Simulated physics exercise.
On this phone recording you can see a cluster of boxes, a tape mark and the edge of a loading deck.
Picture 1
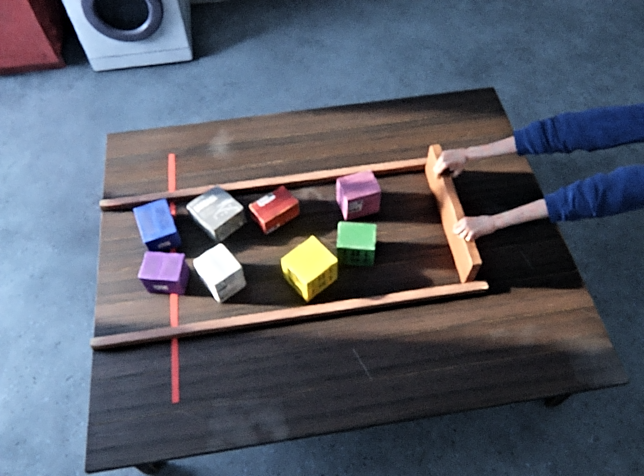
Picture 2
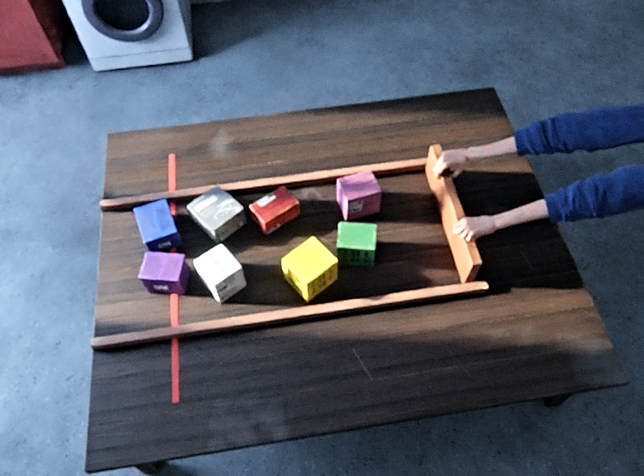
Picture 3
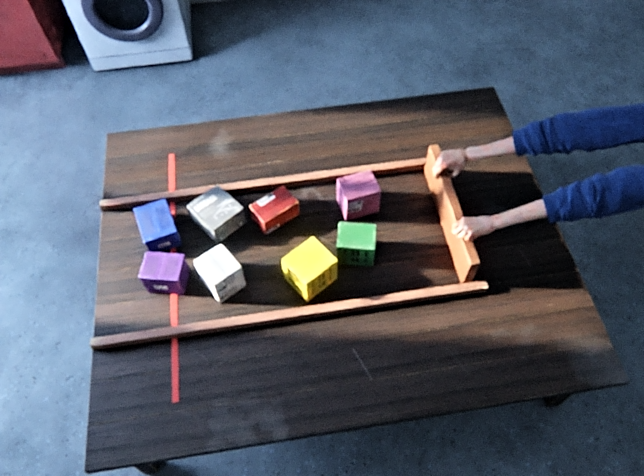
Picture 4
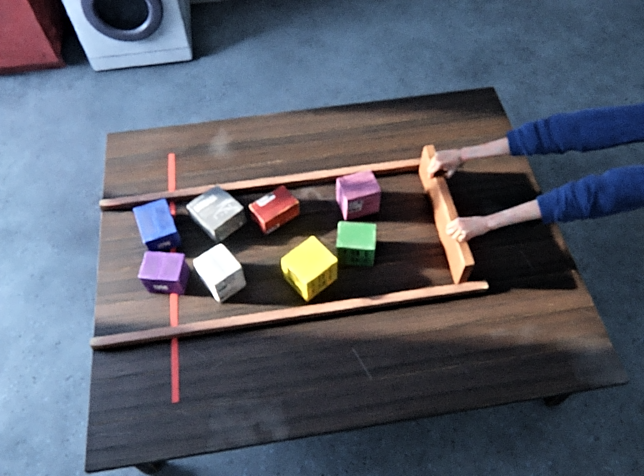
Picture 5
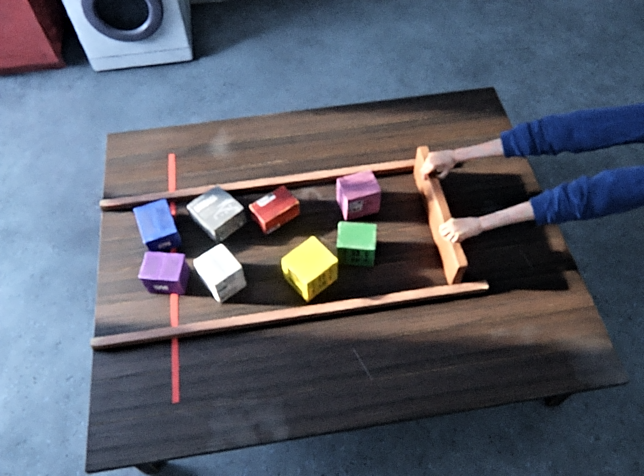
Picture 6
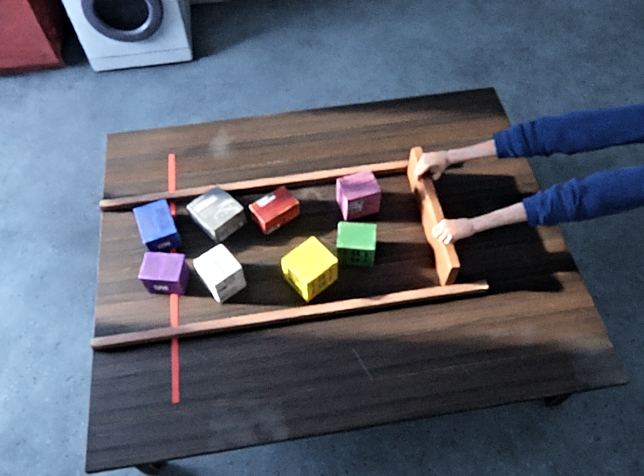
To begin with, eight coloured boxes sit between two wooden rails on a dark table, with a red tape line under the left end, while two hands hold a plank at the right. The hands then slide the plank a short way left, and the boxes stay still.
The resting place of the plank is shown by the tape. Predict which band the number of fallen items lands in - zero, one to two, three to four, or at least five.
I foresee three or four drops here.
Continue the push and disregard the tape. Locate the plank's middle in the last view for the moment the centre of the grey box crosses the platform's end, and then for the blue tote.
Near (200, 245), then near (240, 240).
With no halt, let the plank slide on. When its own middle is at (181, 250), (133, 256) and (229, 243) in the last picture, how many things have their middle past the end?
3; 5; 1.
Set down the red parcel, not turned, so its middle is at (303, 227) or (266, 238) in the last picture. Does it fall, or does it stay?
It keeps its place, then keeps its place.
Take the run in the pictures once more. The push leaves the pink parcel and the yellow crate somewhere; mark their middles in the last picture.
They come to rest around (151, 222) and (151, 306).
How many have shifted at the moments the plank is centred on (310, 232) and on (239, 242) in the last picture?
Well, it's 5 at the first one and 8 at the second.
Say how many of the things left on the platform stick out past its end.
Answer: 1.
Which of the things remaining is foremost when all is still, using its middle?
The red parcel.
Soon after, none off yet; blue tote at rest near (159, 228); purple tote at rest near (166, 274); white parcel at rest near (221, 274).
Then, none off yet; blue tote moved a little near (145, 229); purple tote at rest near (166, 274); white parcel at rest near (221, 274).
Further on, none off yet; blue tote tipped well over near (78, 242); purple tote moved about its own width near (131, 281); white parcel moved about its own width near (167, 281).
At rest, the number that fall off is three or four; fallen, grey box, purple tote and blue tote.
